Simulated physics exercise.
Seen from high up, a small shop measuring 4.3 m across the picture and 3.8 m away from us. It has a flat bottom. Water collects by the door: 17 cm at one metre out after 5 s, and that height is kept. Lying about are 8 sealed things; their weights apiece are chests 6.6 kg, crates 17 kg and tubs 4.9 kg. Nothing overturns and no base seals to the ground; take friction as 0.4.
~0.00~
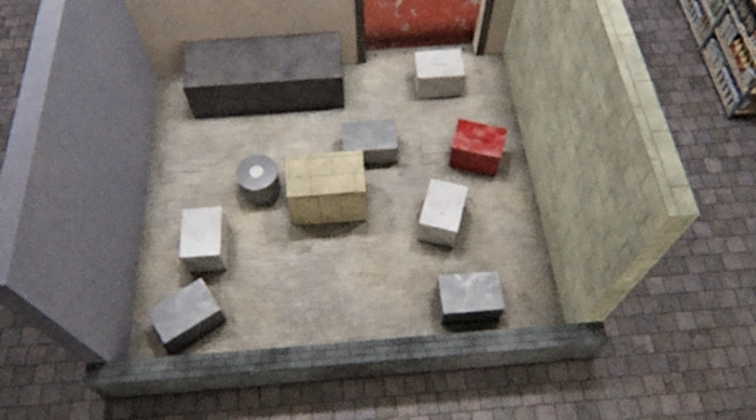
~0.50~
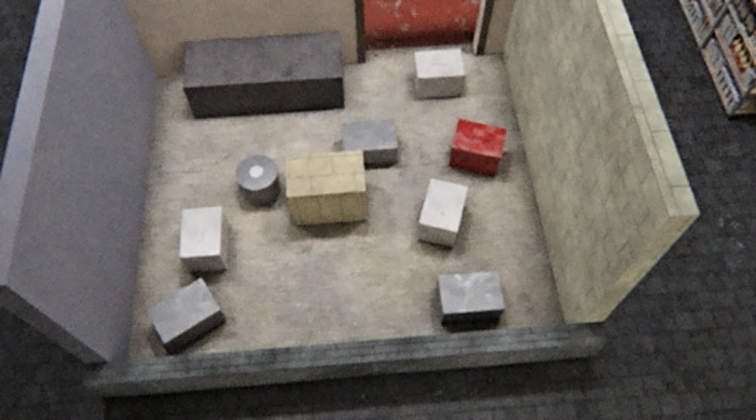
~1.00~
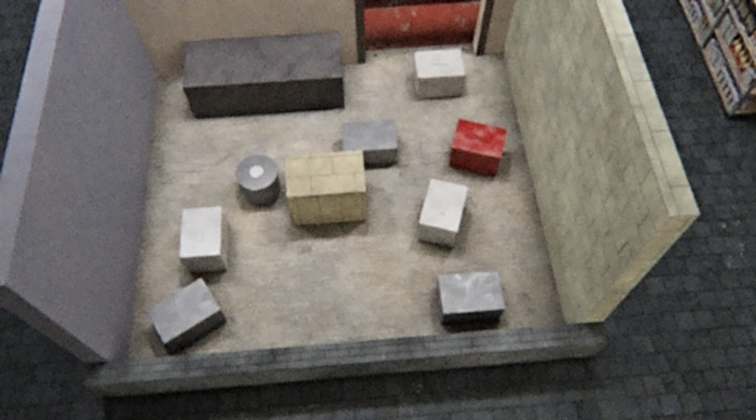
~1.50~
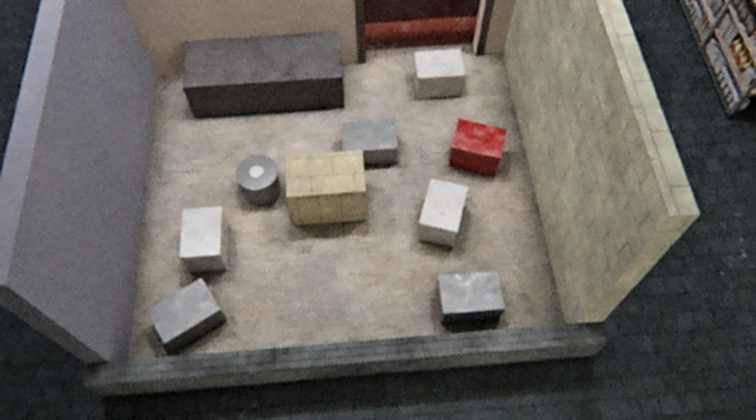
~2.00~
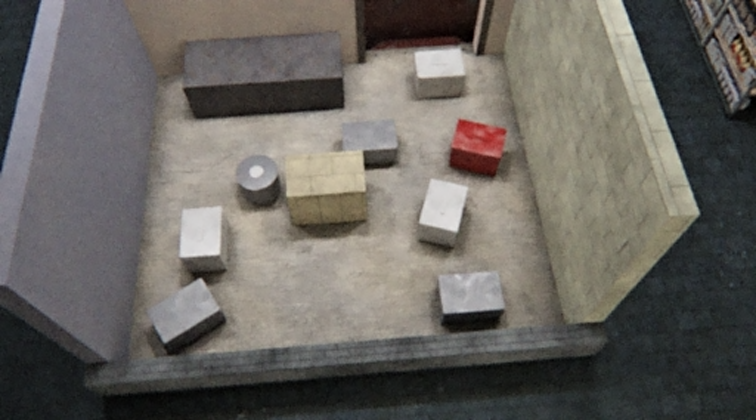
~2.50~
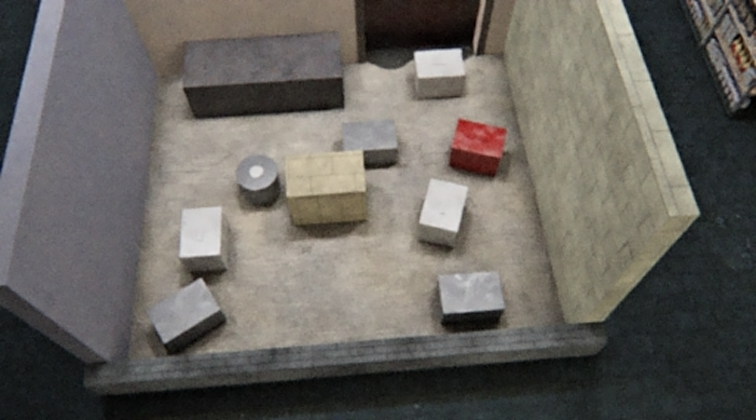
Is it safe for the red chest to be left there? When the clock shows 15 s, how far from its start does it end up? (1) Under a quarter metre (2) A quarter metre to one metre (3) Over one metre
The answer is 3.
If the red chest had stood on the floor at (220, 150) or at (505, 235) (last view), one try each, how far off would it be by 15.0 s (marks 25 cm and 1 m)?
The first start leaves it slightly displaced, the second leaves it well away.
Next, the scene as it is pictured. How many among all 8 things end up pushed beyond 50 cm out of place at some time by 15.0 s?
I make it 6.
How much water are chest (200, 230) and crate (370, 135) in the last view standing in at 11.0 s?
Around 5 cm and 5 cm.
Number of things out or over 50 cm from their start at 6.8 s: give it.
Count: 3.
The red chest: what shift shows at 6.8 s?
Shift: About 140 cm.
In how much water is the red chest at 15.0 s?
Depth approx. 13 cm.
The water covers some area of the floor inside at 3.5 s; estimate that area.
Roughly 1.0 m2.
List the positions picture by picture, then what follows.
The first picture shows the red chest at (479, 138), on the bottom; 0.0 m2 under water; 0 of 8 have shifted.
The second picture shows the red chest at (479, 138), on the bottom; water covers 0.0 m2; 0 of 8 have shifted.
The third picture shows the red chest at (479, 138) rests on the ground; water covers 0.0 m2; 0 of 8 have shifted.
The fourth picture shows the red chest at (479, 138), on the bottom; water covers 0.0 m2; 0 of 8 have shifted.
The fifth picture shows the red chest at (479, 138), on the bottom; 0.0 m2 under water; 0 of 8 have shifted.
The sixth picture shows the red chest at (479, 138), on the bottom; 0.1 m2 under water; 0 of 8 have shifted.
After 3.5 s the red chest is near (479, 138), 0.0 m from its start, aground; 0 afloat.
After 6.8 s the red chest is near (533, 245), 1.4 m from its start, afloat; 2 afloat.
After 11.0 s the red chest is near (281, 315), 2.9 m from its start, afloat; 7 afloat.
After 15.0 s the red chest is near (232, 323), 3.3 m from its start, afloat; 8 afloat.
